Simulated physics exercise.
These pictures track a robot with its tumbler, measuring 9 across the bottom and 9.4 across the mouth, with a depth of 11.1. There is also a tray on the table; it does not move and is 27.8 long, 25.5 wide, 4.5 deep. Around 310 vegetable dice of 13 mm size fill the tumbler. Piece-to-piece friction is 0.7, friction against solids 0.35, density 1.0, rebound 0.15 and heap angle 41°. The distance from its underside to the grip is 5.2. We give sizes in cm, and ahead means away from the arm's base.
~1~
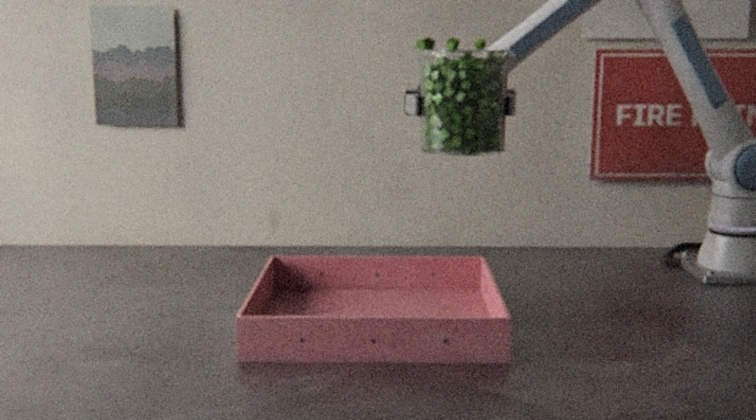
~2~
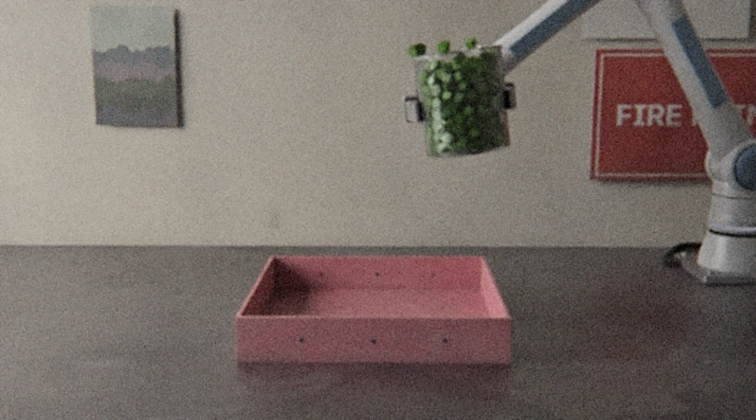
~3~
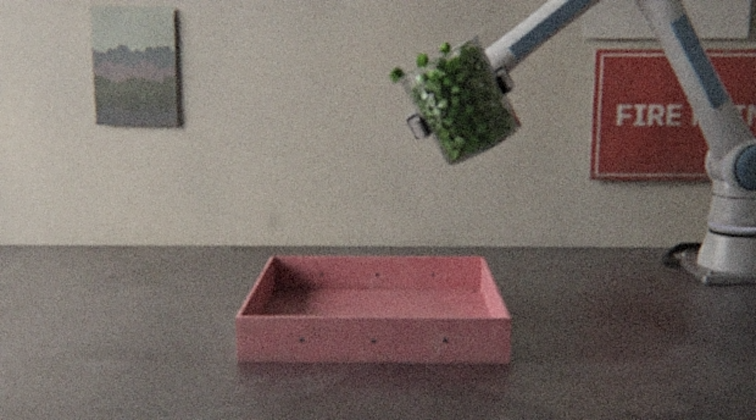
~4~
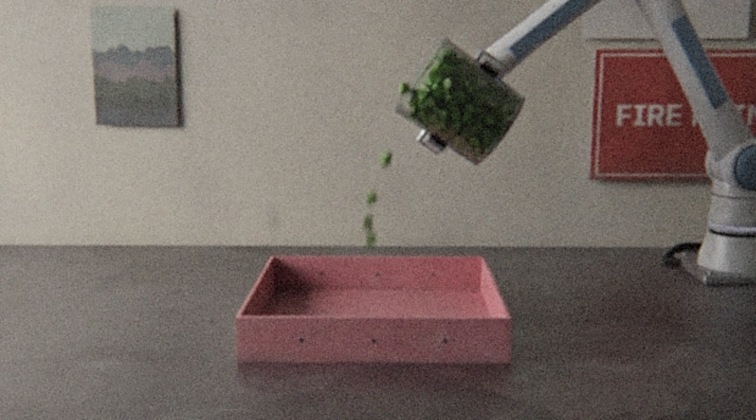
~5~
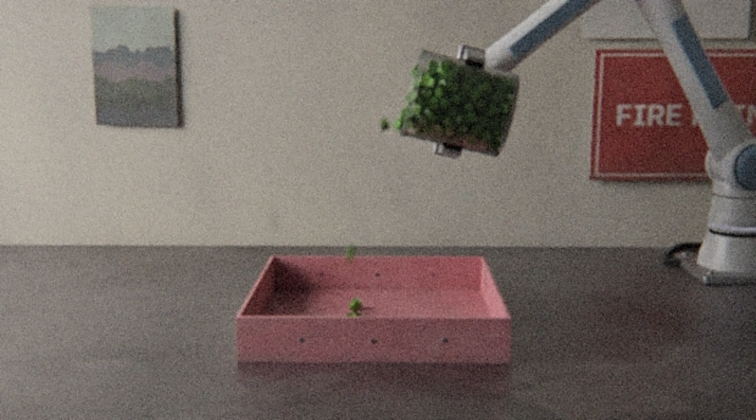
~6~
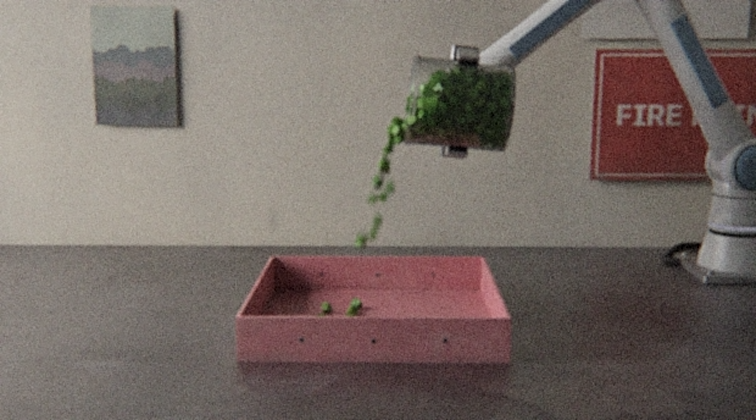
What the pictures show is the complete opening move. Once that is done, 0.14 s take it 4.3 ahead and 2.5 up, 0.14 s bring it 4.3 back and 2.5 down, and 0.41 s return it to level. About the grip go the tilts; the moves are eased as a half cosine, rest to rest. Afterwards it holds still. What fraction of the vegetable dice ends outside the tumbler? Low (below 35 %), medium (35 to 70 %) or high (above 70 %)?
Medium.
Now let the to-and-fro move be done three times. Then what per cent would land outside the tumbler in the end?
In that case, some 85 per cent.
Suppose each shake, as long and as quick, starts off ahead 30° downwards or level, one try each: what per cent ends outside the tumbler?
Try one gives about 30 in a hundred, try two about 50 in a hundred.
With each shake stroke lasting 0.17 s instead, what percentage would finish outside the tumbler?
Roughly 40 in a hundred.
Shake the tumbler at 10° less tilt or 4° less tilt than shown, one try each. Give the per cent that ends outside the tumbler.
It would be around 40 and 50 per cent.
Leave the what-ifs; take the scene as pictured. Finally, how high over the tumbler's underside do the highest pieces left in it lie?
I'd say near 7.5 cm from the bottom.
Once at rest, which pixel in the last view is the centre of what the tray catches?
It lands close to (331, 313).
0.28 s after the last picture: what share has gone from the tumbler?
Share gone by then: Close to 40 %.
Then, 0.28 s after the last picture, tilted 84° forward, highest piece 29 above the table; 184 in the tumbler, 23 in the tray, 99 in flight or on a rim.
Then, 0.55 s after the last picture, tilted 21° forward, highest piece 31 above the table; 178 in the tray, 121 in the tumbler, 2 on the table or floor, 5 in flight or on a rim.
Then, 0.89 s after the last picture, level, highest piece 28 above the table; 183 in the tray, 121 in the tumbler, 2 on the table or floor.
Then, 1.94 s after the last picture, level, highest piece 28 above the table; 183 in the tray, 121 in the tumbler, 2 on the table or floor.
Final count, 183 in the tray, 121 in the tumbler, 2 on the table or floor. That is 60 % outside the tumbler.
